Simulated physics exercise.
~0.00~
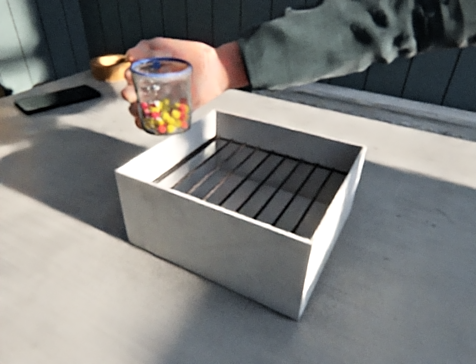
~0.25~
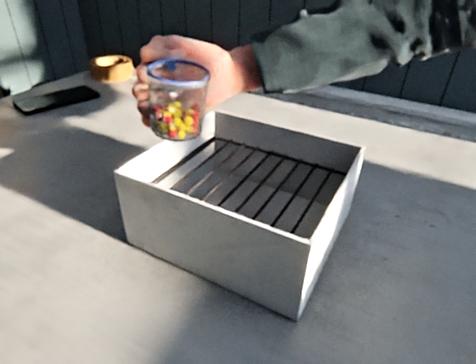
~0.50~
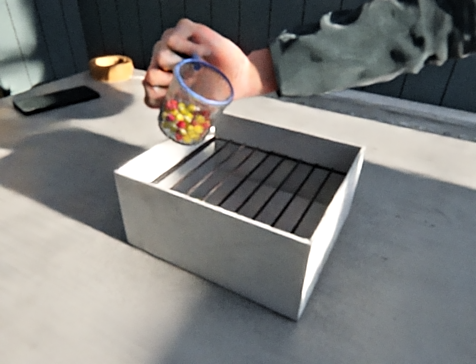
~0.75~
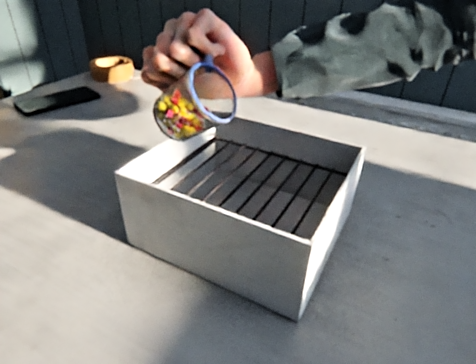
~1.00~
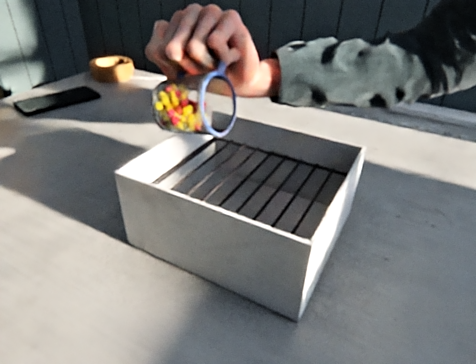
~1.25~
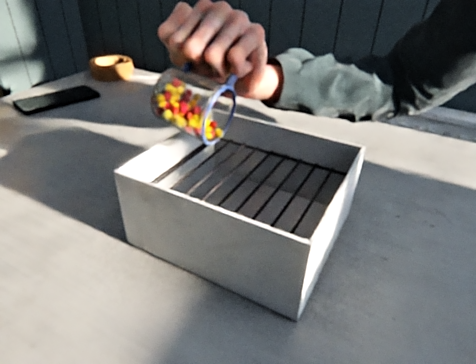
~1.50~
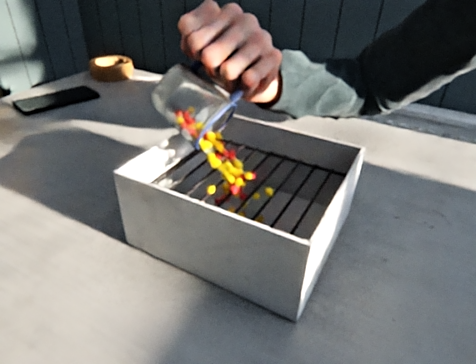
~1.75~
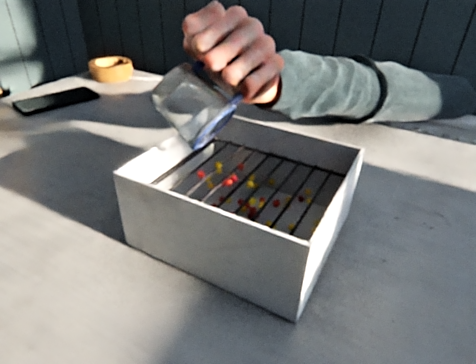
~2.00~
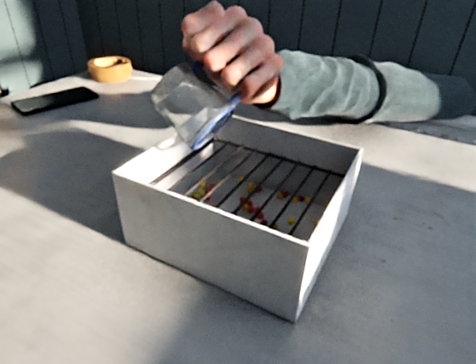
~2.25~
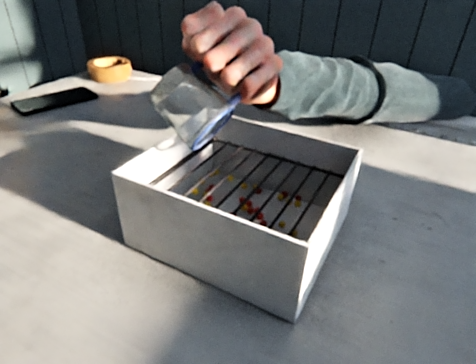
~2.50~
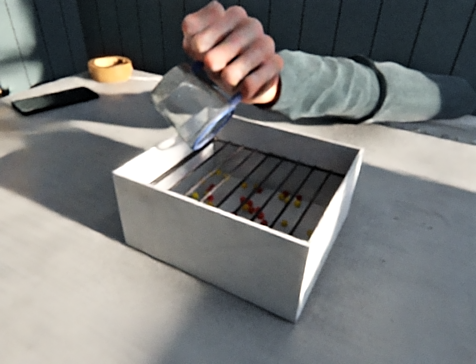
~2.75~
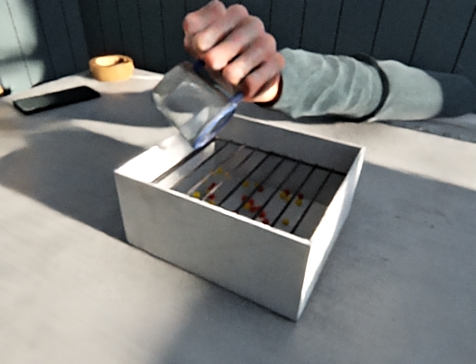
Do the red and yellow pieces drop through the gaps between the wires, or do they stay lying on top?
Both the red and the yellow pieces drop through the gaps and end up beneath the wires.
A hand carried a clear cup of red and yellow pieces over a pale box with dark wires across it, then tipped it until the pieces tumbled out. They scattered over the wires and slipped through, ending up beneath them while the emptied cup stayed tilted above.
